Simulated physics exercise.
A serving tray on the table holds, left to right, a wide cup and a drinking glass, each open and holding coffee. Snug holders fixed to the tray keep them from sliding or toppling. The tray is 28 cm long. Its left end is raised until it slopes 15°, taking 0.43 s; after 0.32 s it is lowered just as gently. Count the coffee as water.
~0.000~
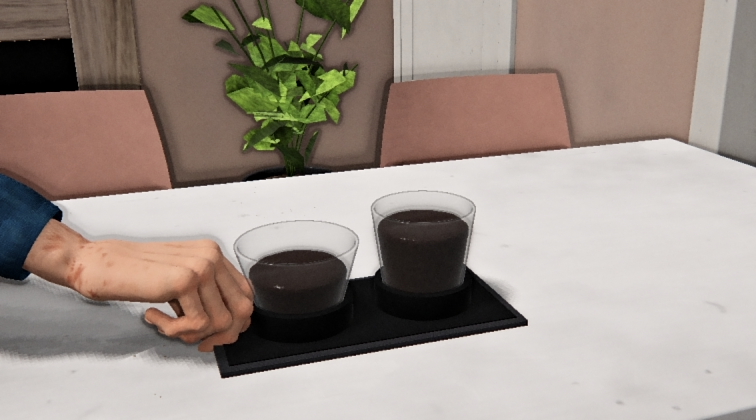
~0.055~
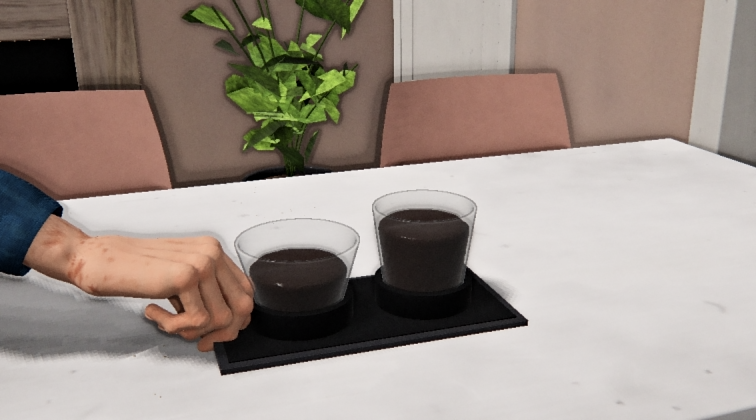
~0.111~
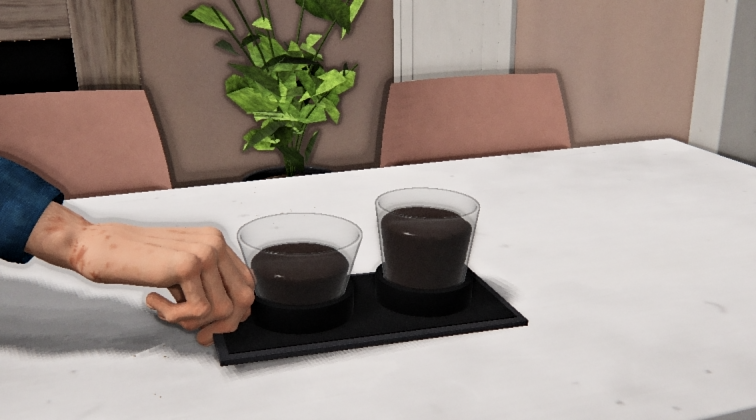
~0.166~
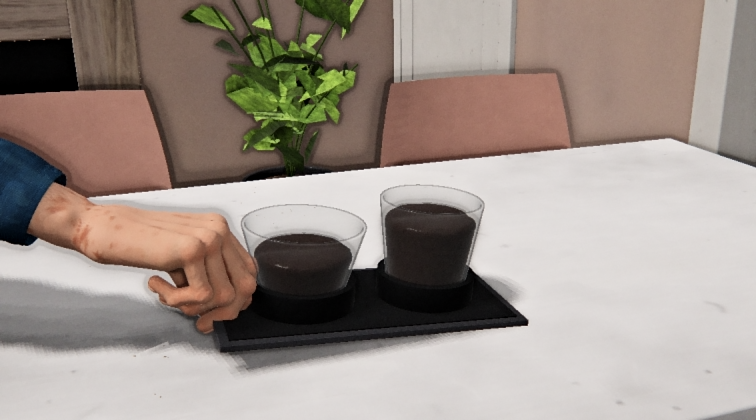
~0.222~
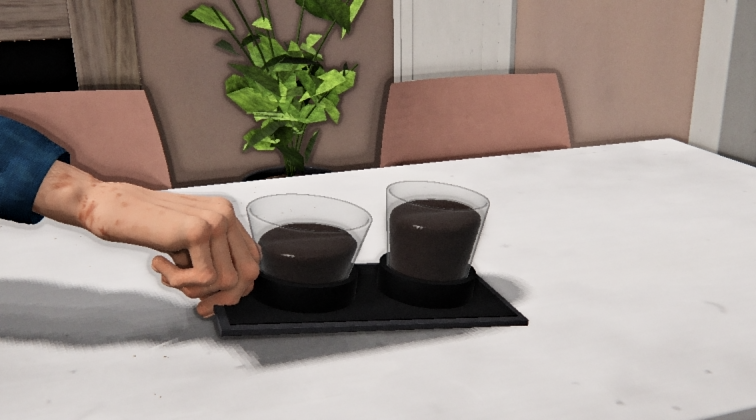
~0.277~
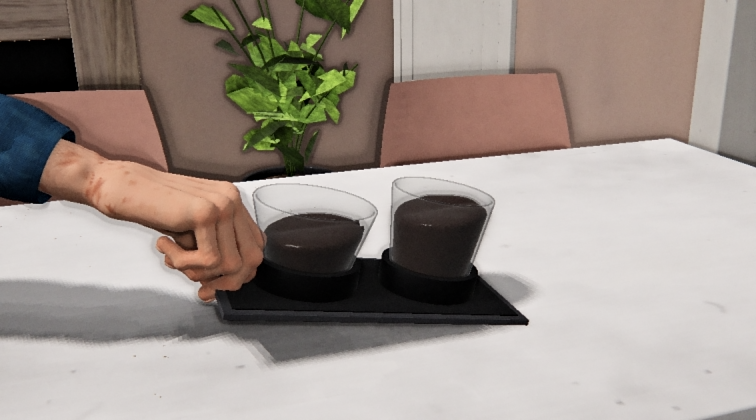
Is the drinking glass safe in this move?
The drinking glass stays dry outside.
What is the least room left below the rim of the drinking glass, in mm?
Some 3 mm short of it.
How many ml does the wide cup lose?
Close to 0 ml.
By 0.56 s the slope is 15°; losses from the left are 0, 0 ml.
By 0.85 s the slope is 13°; losses from the left are 0, 0 ml.
By 1.14 s the slope is 0°; losses from the left are 0, 0 ml.
By 1.43 s the slope is 0°; losses from the left are 0, 0 ml.
At rest losses from the left are 0, 0 ml.
